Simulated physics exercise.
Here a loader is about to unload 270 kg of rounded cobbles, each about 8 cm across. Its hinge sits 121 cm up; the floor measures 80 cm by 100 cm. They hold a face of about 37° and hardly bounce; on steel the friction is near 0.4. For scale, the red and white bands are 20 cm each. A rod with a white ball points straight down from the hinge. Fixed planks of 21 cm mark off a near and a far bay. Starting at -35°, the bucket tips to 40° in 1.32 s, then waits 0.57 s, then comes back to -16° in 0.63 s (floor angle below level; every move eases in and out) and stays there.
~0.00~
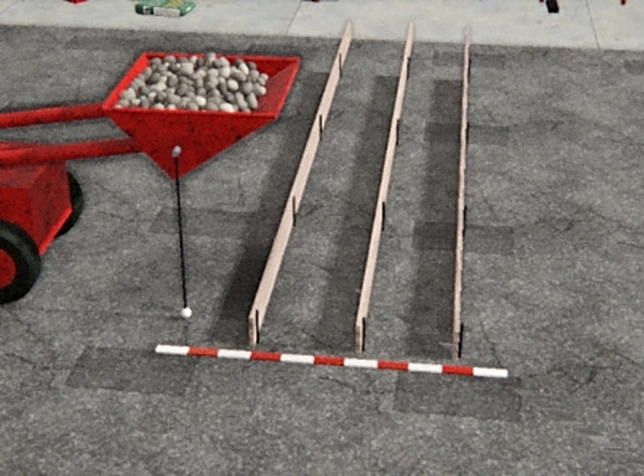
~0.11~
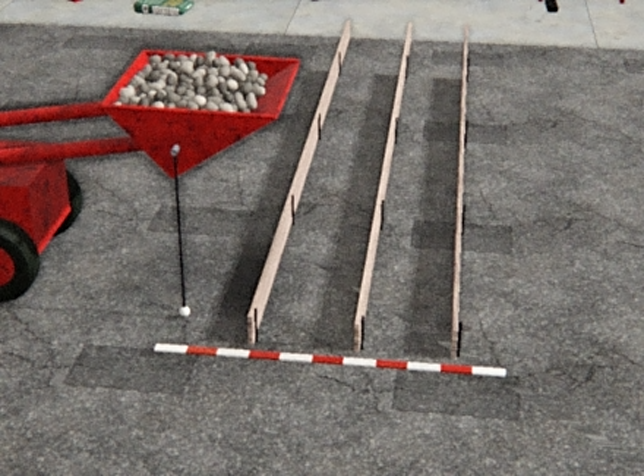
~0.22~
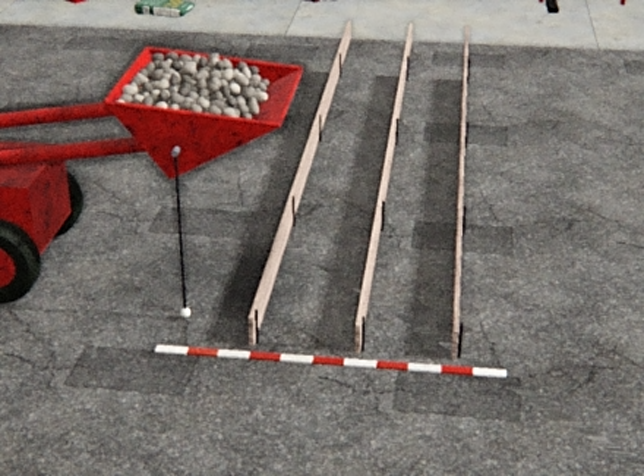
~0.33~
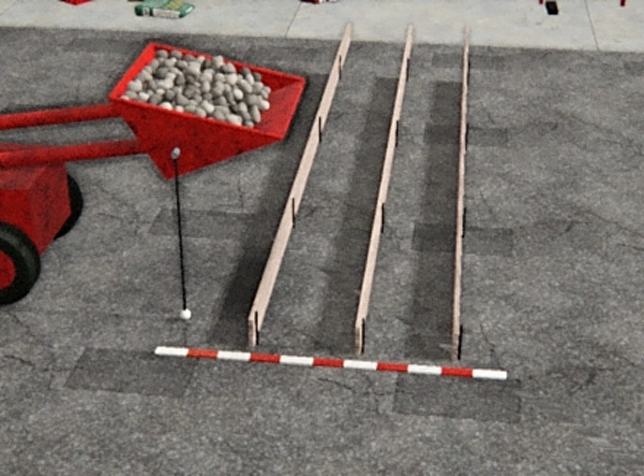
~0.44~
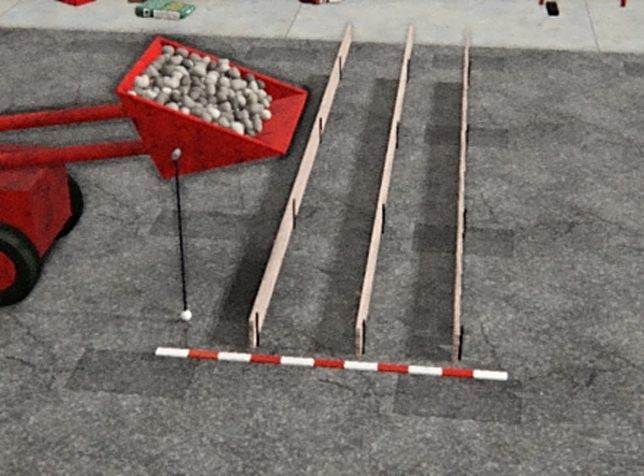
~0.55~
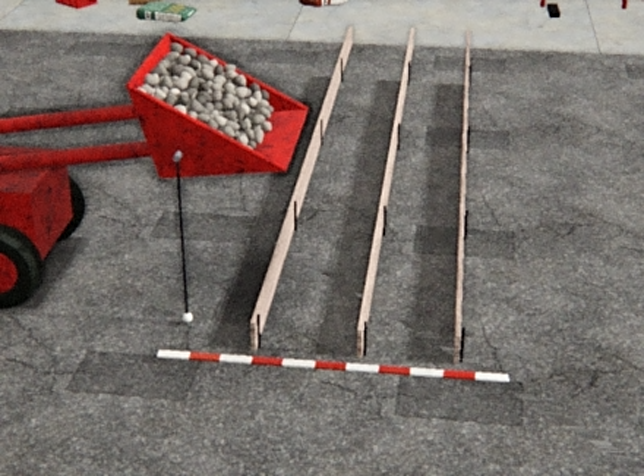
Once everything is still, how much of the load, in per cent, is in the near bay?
Roughly 100 per cent ends in the near bay.
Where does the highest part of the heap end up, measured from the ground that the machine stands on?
About 30 cm above it.
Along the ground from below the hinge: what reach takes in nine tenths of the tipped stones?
About 110 cm.
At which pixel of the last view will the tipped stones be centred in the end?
Near (327, 279).
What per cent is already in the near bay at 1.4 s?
About 60 per cent by then.
After 1.0 s the floor is at 28°; 99 % in the bucket, 1 % in the near bay; the foremost stones are at (285, 175).
After 1.4 s the floor is at 40°; 40 % in the bucket, 3 % short of the bays, 58 % in the near bay; the foremost stones are at (353, 281).
After 3.0 s the floor is at -16°; 0 % in the bucket, 98 % in the near bay, 2 % in the far bay; the foremost stones are at (404, 280).
After 5.4 s the floor is at -16°; 0 % in the bucket, 98 % in the near bay, 2 % in the far bay; the foremost stones are at (404, 280).
